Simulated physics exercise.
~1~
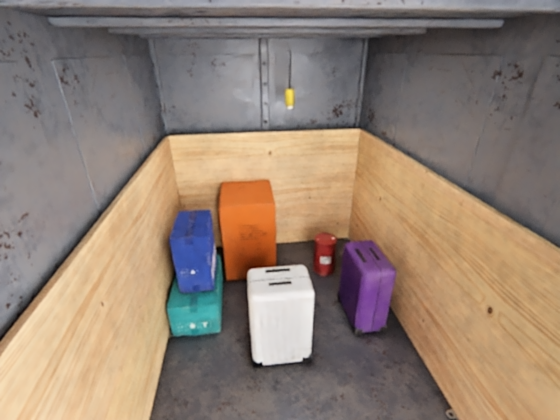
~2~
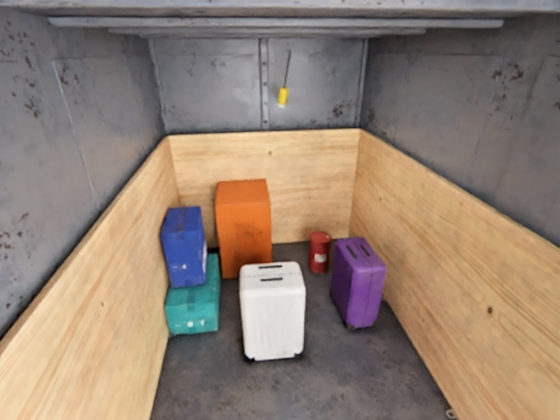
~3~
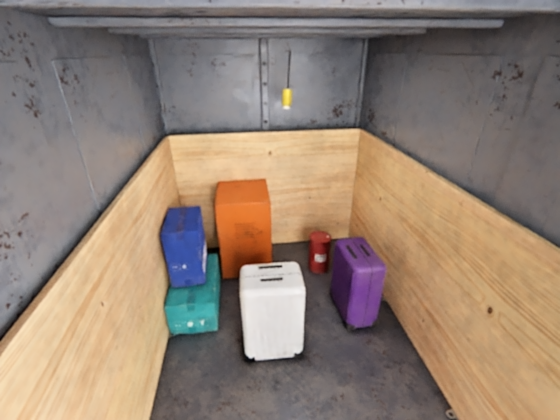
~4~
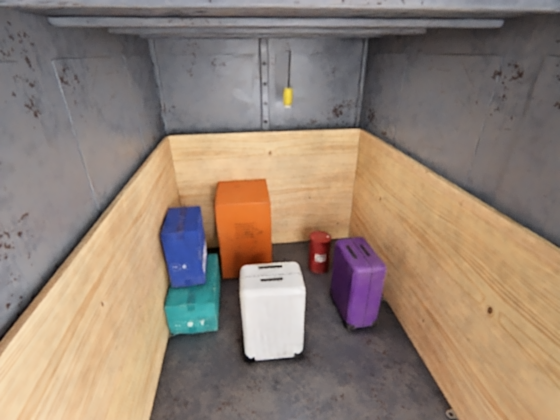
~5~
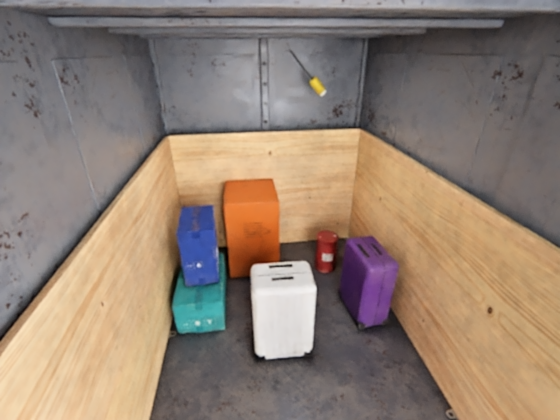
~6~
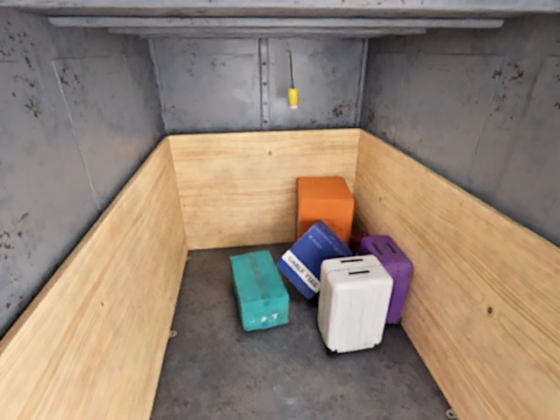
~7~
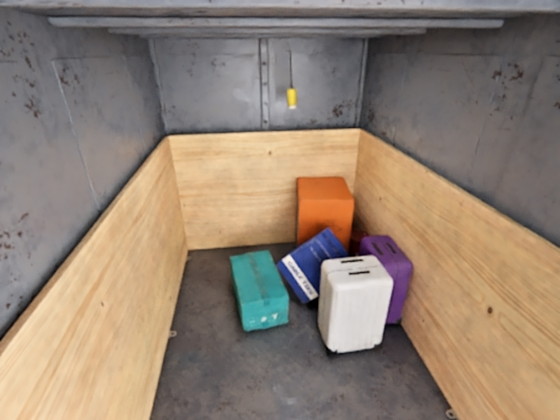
Suitcases and boxes in a wood-lined cargo space shifted slightly left, paused, then slid right as the hanging lamp swung. The blue box came off the turquoise one and ended up leaning among the orange, white and purple pieces, with the turquoise box nearer the middle.
